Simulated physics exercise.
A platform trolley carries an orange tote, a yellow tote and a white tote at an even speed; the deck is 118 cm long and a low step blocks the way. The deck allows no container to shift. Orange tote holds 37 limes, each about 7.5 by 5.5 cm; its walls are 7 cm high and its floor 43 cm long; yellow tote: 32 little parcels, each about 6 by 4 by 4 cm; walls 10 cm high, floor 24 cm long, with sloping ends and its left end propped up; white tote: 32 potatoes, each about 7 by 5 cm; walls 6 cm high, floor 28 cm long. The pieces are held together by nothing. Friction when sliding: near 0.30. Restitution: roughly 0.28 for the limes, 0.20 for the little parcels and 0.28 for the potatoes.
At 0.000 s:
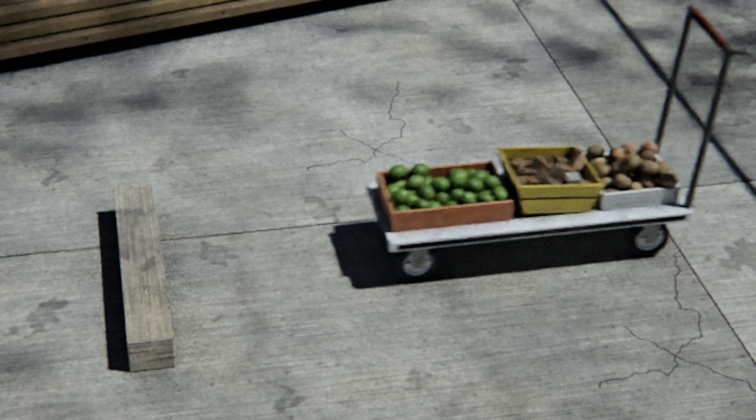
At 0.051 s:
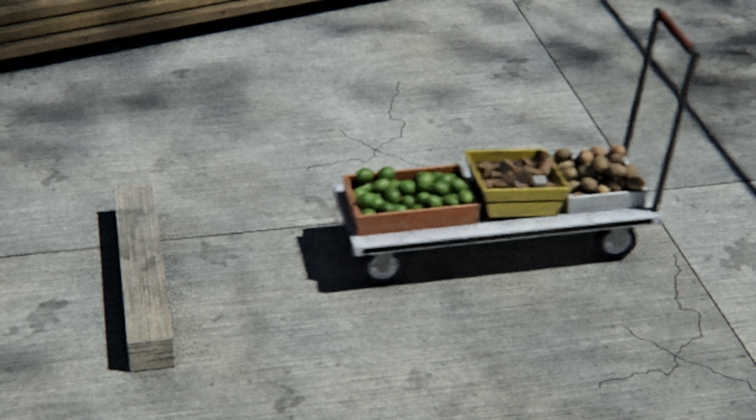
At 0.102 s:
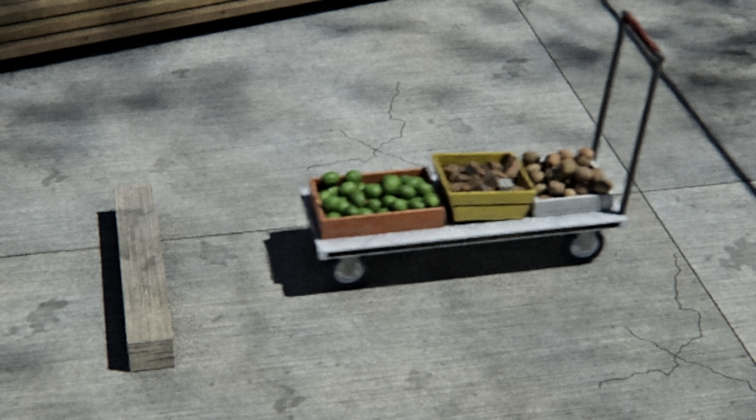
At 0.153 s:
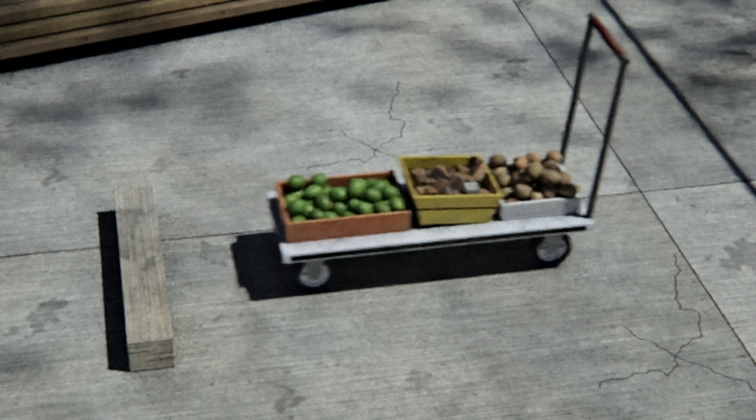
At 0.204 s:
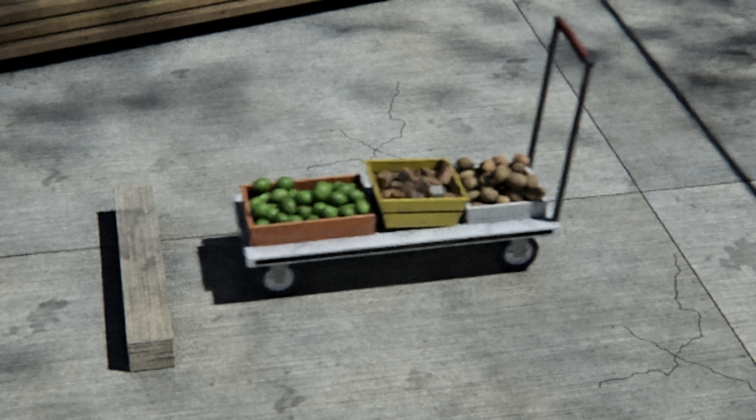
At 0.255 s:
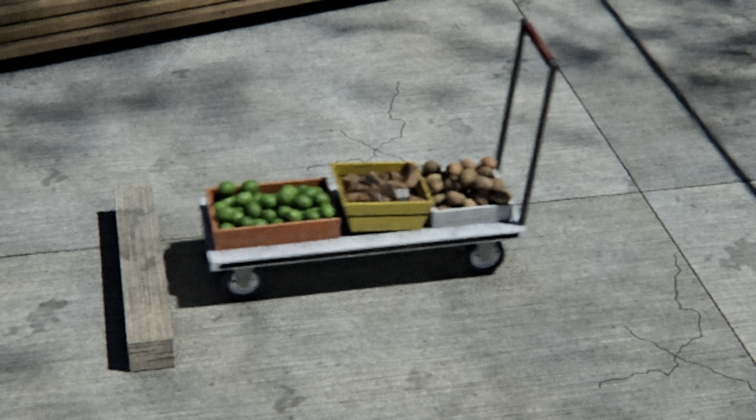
A sunlit, cracked concrete pavement is seen from above at an angle, with wooden planks along the upper left edge. A pale beam lies on the left, and on the right a platform trolley with a tall red-topped handle carries green limes in an orange tote, small brown items in a yellow one, and round brown produce in a white one. The trolley rolls steadily leftward toward the beam, its load staying in place, while the camera stays still.
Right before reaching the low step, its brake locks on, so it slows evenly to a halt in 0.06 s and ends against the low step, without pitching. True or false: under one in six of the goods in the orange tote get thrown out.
False, over one in six are thrown out.
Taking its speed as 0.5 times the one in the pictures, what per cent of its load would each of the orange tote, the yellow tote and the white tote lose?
Then the orange tote sheds 0 per cent, the yellow tote 0 per cent, and the white tote 10 per cent.
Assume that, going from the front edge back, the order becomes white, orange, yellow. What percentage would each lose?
Orange tote 30 %, yellow tote 10 %, white tote 50 %.
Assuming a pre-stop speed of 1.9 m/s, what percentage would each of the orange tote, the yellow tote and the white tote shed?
In that case the orange tote sheds 10 per cent of its load, the yellow tote 0 per cent, and the white tote 10 per cent.
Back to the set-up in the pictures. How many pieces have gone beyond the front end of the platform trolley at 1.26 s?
Approx. 12 pieces ahead of the front edge.
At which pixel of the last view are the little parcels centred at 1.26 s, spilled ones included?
They're centred near (323, 205).
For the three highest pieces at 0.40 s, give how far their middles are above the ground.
I'd say near 40 cm.
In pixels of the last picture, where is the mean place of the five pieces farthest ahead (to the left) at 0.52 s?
Close to (131, 209).
After 0.30 s, braking starts.
After 0.40 s, the orange tote is down by 2 of 37, the yellow tote has all 32 and the white tote is down by 1 of 32.
After 0.52 s, the orange tote is down by 6 of 37, the yellow tote is down by 1 of 32 and the white tote is down by 4 of 32.
After 0.75 s, the orange tote is down by 10 of 37, the yellow tote is down by 3 of 32 and the white tote is down by 8 of 32.
When it is over (at 1.26 s), the orange tote is down by 10 of 37, the yellow tote is down by 3 of 32 and the white tote is down by 8 of 32. Asked share, 10 of 37, 27 per cent.
